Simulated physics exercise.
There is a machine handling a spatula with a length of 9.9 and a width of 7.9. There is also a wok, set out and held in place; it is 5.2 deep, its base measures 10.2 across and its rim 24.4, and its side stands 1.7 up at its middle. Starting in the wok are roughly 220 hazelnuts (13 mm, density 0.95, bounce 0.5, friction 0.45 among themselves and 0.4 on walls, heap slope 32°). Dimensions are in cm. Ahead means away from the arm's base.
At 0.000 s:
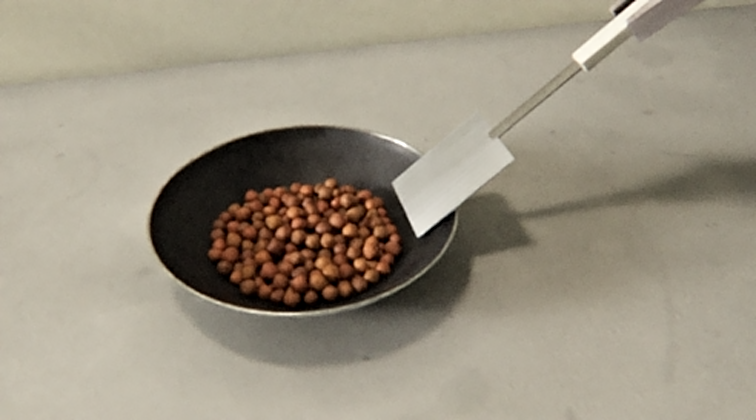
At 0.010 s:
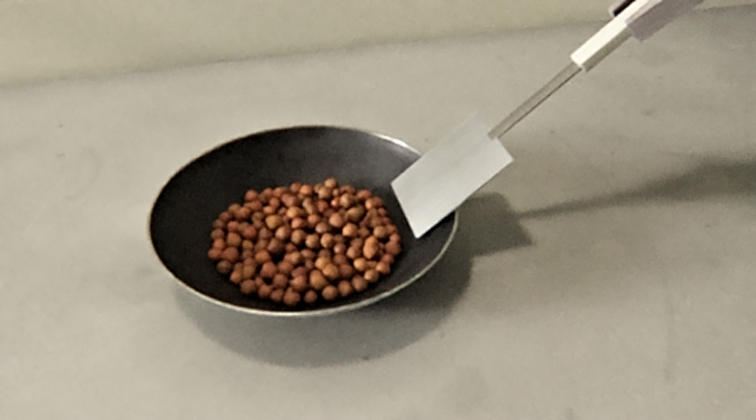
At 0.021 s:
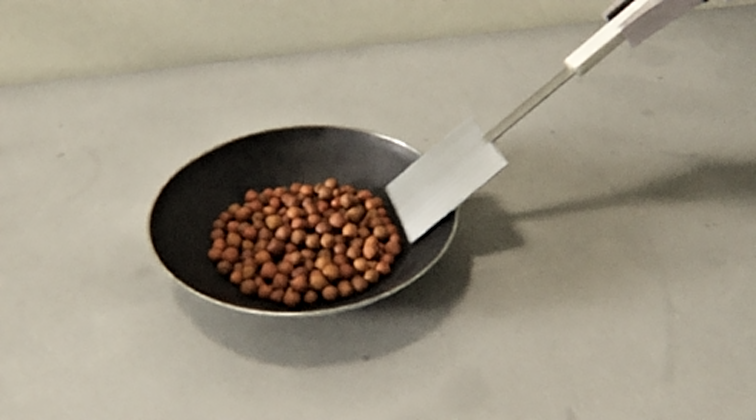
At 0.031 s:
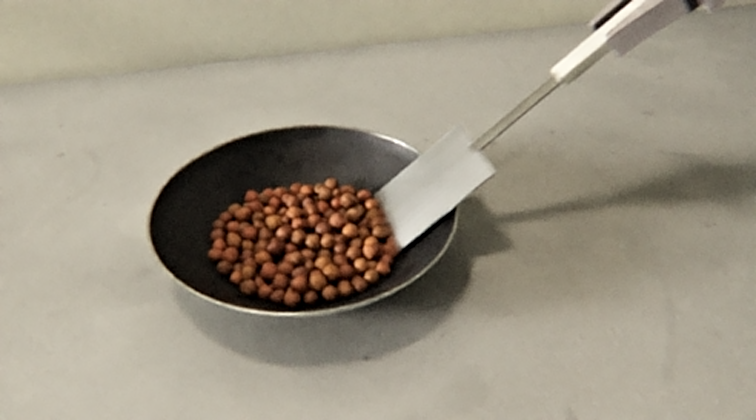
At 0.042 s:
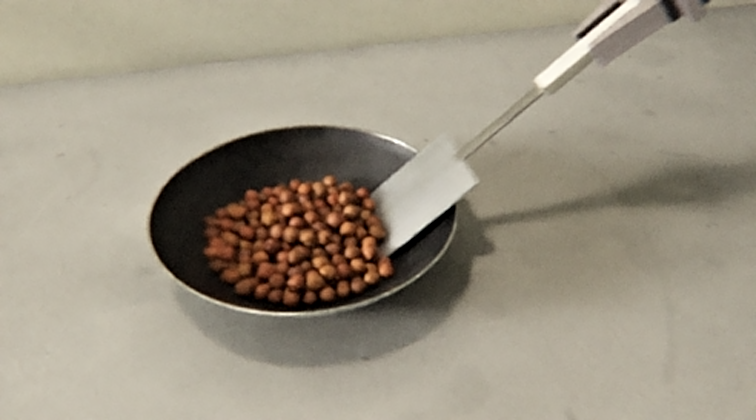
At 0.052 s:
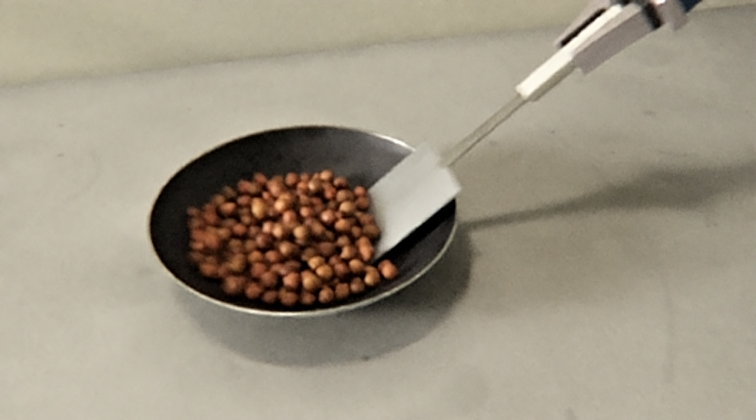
A spatula held by a machine lowers into a wok and pushes brown hazelnuts left.
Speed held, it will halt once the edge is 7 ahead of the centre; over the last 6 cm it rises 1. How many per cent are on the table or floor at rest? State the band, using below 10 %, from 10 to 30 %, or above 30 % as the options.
It falls above 30 %.
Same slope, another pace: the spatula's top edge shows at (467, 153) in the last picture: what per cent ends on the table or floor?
My guess is around 20 percent.
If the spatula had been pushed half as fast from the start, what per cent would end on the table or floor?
In that case, close to 20 per cent.
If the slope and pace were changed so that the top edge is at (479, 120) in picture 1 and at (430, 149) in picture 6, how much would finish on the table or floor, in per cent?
Off the vessel, on the table or floor: Some 50 percent.
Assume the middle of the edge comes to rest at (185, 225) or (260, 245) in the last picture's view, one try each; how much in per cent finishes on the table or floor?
Estimates, in order: 70 % and 30 %.
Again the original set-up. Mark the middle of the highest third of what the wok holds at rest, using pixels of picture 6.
The centre sits close to (202, 240).
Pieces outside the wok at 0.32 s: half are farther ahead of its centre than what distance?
About 20 cm.
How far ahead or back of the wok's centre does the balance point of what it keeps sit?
It sits near 4.5 centimetres ahead of centre.
After 0.08 s, sloping 40°, highest piece 7 above the table; 219 in the wok.
After 0.10 s, sloping 40°, highest piece 8 above the table; 207 in the wok, 12 on the blade or in flight.
After 0.32 s, sloping 40°, highest piece 7 above the table; 127 in the wok, 81 on the table or floor, 11 on the blade or in flight.
After 1.37 s, sloping 40°, highest piece 5 above the table; 126 in the wok, 93 on the table or floor.
At rest, 126 in the wok, 93 on the table or floor. That is 42 % on the table or floor.
